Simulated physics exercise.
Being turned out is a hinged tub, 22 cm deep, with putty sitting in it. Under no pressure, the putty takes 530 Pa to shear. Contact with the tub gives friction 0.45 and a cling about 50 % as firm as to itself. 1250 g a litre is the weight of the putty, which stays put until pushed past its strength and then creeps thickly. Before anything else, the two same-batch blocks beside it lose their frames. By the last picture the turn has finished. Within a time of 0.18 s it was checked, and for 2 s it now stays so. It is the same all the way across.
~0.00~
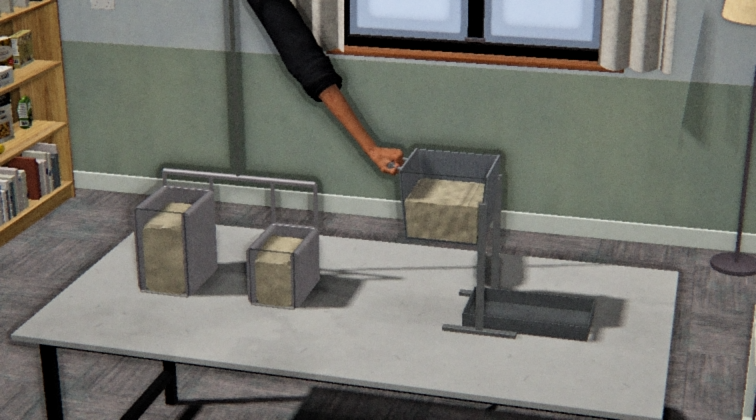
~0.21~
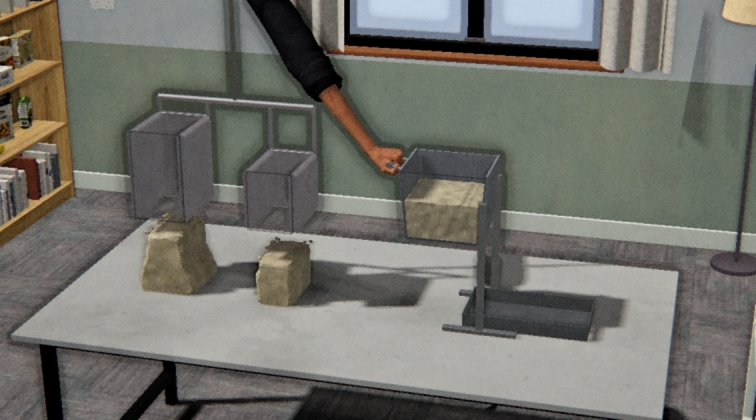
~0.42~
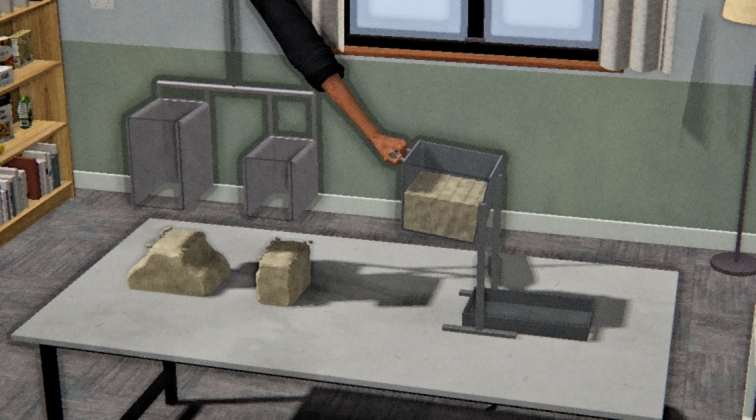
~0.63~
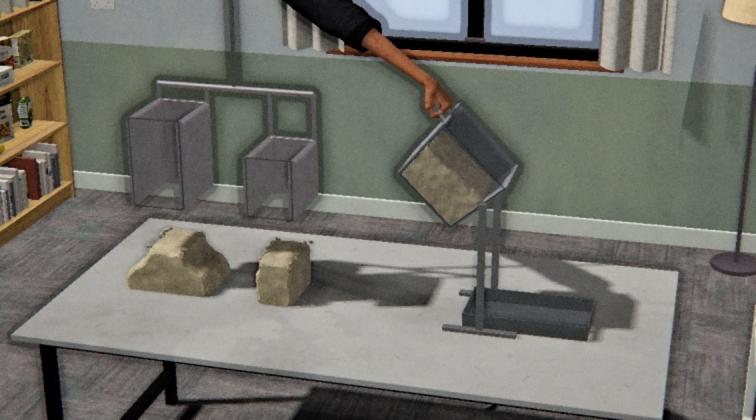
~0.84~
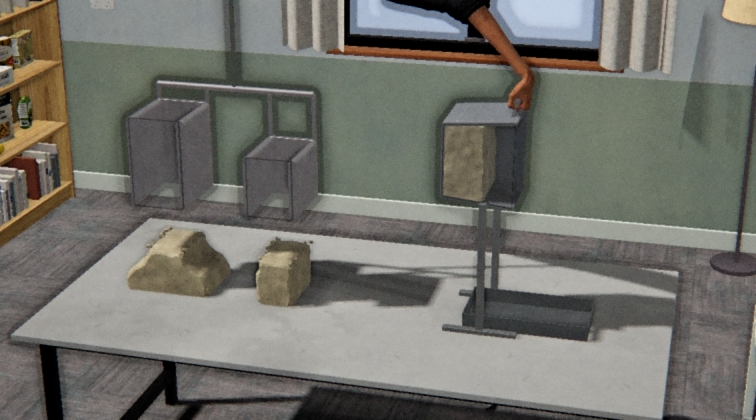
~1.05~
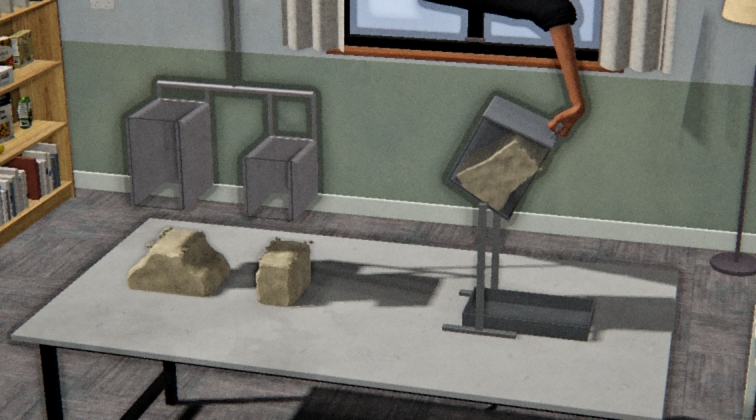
A hand held a clear tub of tan putty while open boxes lifted off two tan blocks and the taller one slumped; then the hand turned the tub past upright onto its side and further over.
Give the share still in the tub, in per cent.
0 %.
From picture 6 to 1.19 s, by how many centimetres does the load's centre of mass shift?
About 16 cm.
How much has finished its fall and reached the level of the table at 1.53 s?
I'd say close to 100 per cent of it.
After 1.19 s, the tub is at 117 degrees and holds 30 %.
After 1.36 s, the tub is at 117 degrees and holds 0 %.
After 1.53 s, the tub is at 117 degrees and holds 0 %.
After 1.70 s, the tub is at 117 degrees and holds 0 %.
After 3.05 s, at the end, the tub is at 117 degrees and holds 0 %.
